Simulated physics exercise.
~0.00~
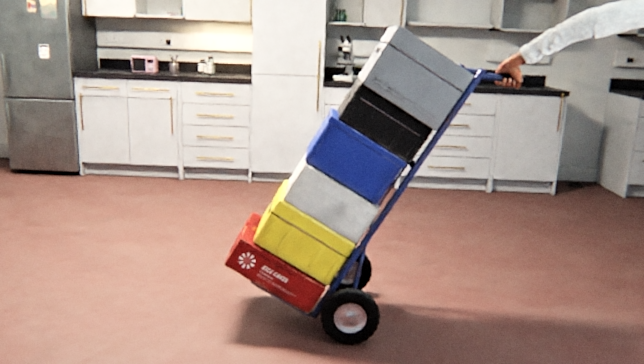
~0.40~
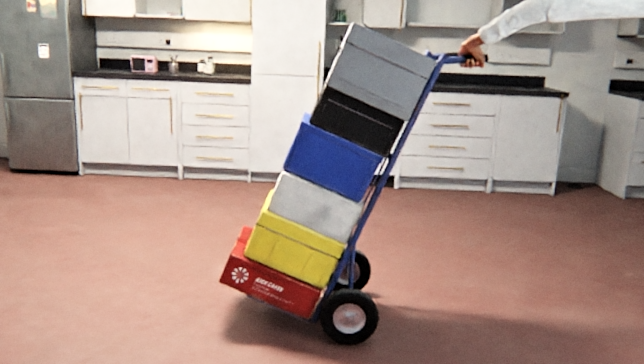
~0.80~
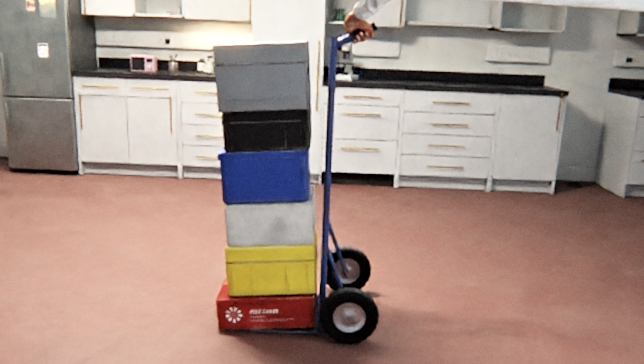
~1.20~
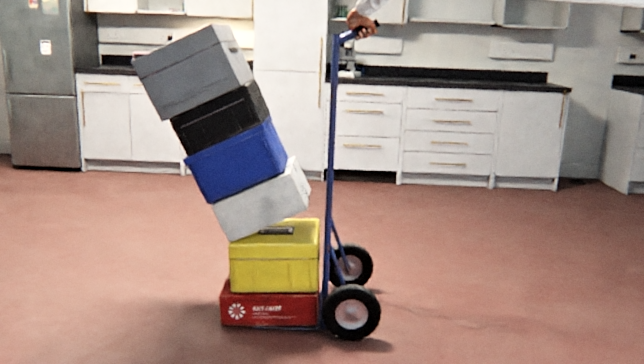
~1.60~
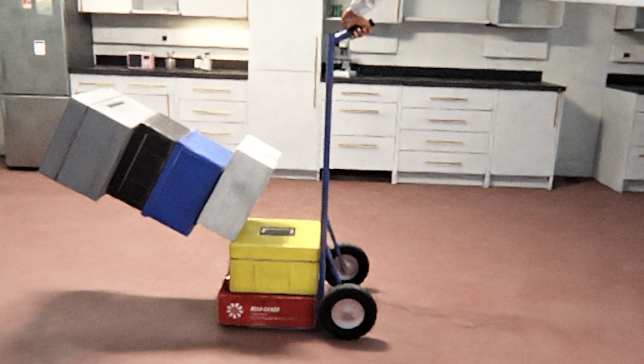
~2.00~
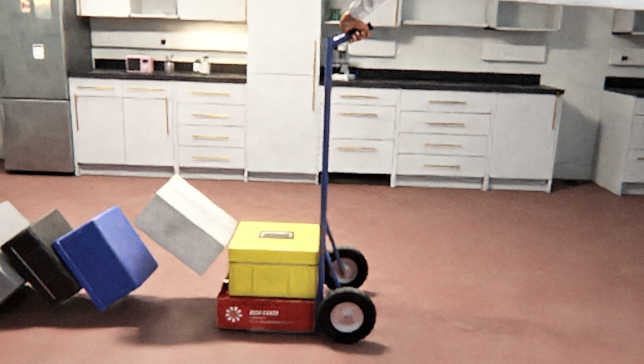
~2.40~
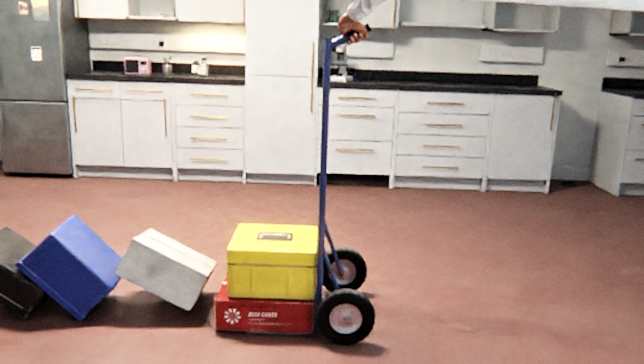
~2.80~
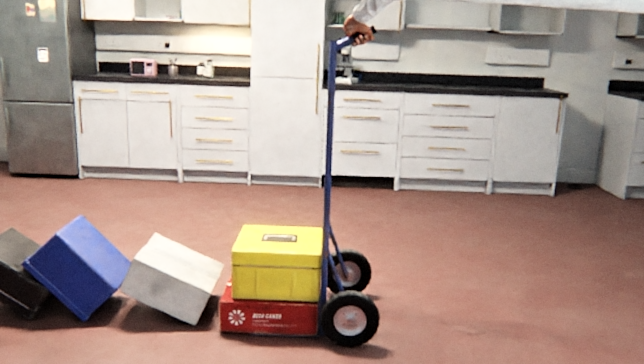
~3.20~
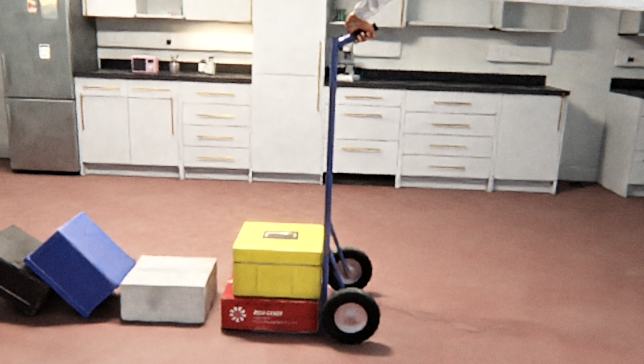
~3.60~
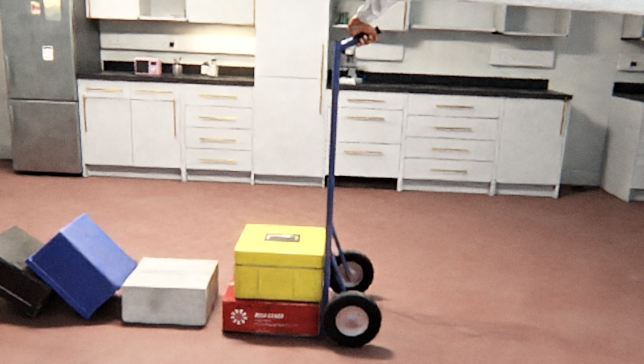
In a kitchen with white cabinets and a reddish floor, seen from the side by a slightly swaying camera, a hand at the right grips a tilted blue hand truck. It carries a red box at the bottom, then yellow, pale grey, blue, black and darker grey boxes. The hand swings the truck upright, and the upper four boxes lean left together and topple off the yellow one. They tumble to the floor at the left, where the pale box settles flat beside the tilted blue one. The yellow and red boxes stay stacked on the upright truck, still held.
